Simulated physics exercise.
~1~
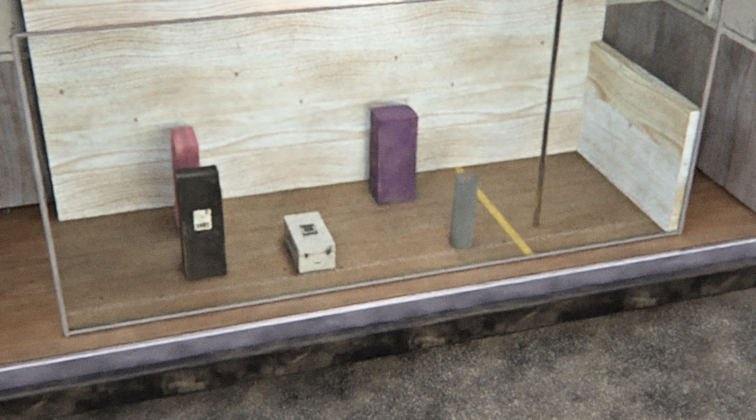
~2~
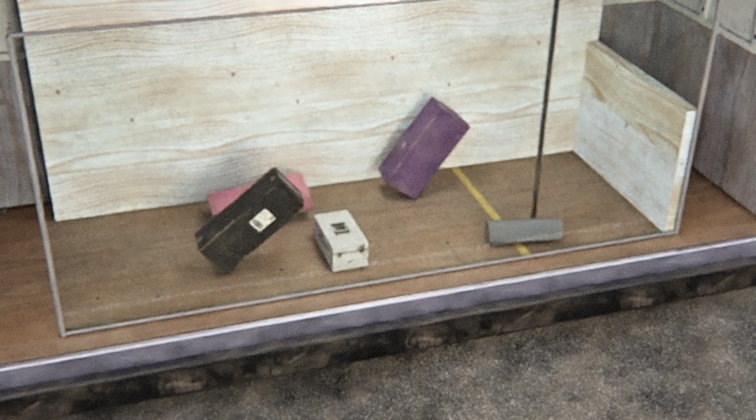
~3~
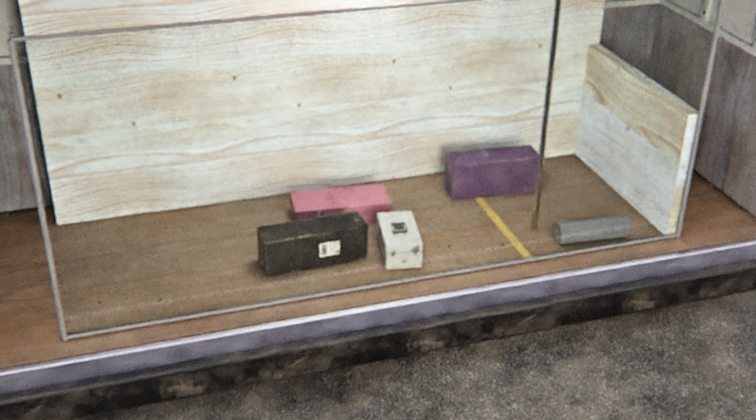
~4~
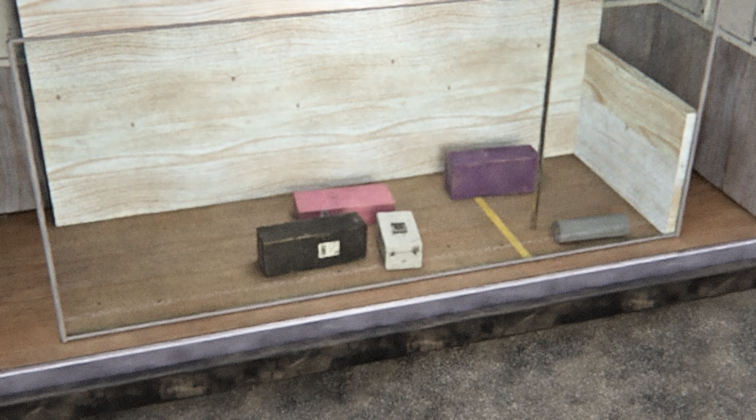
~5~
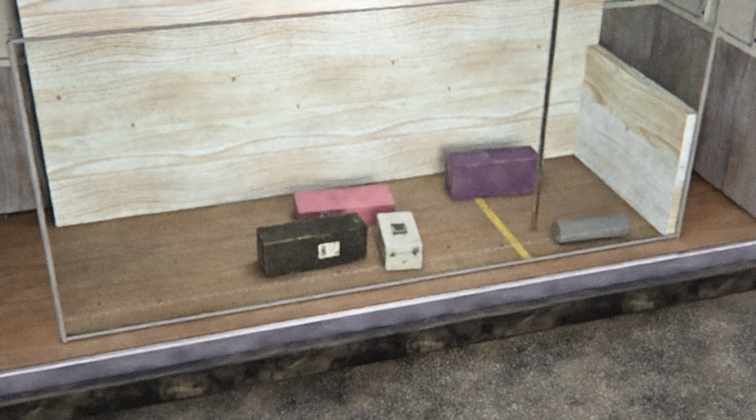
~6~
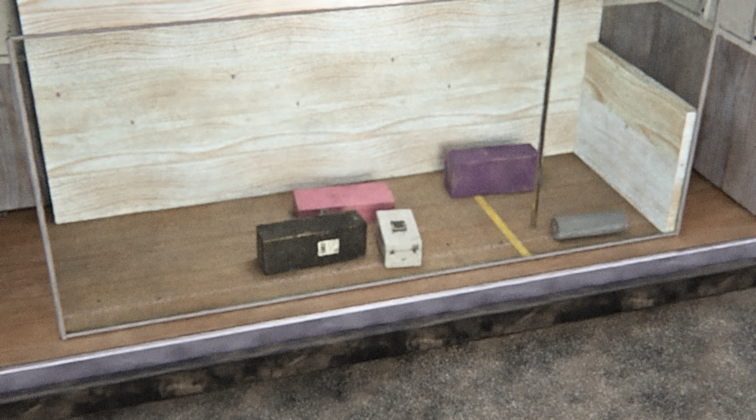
Five loose objects, a pink box, a black box, a white toolbox, a purple box and a grey roll, stand on the brown floor of a clear-fronted bay with pale wooden walls. They all shift to the right, and the grey roll topples onto its side while the pink box goes down behind the tilting black one. The purple box leans over too, as the white toolbox slides along without tipping. Everything travels farther right, and the black and purple boxes drop flat. Finally all lie still, with the purple box and grey roll past the yellow line and the others short of it.
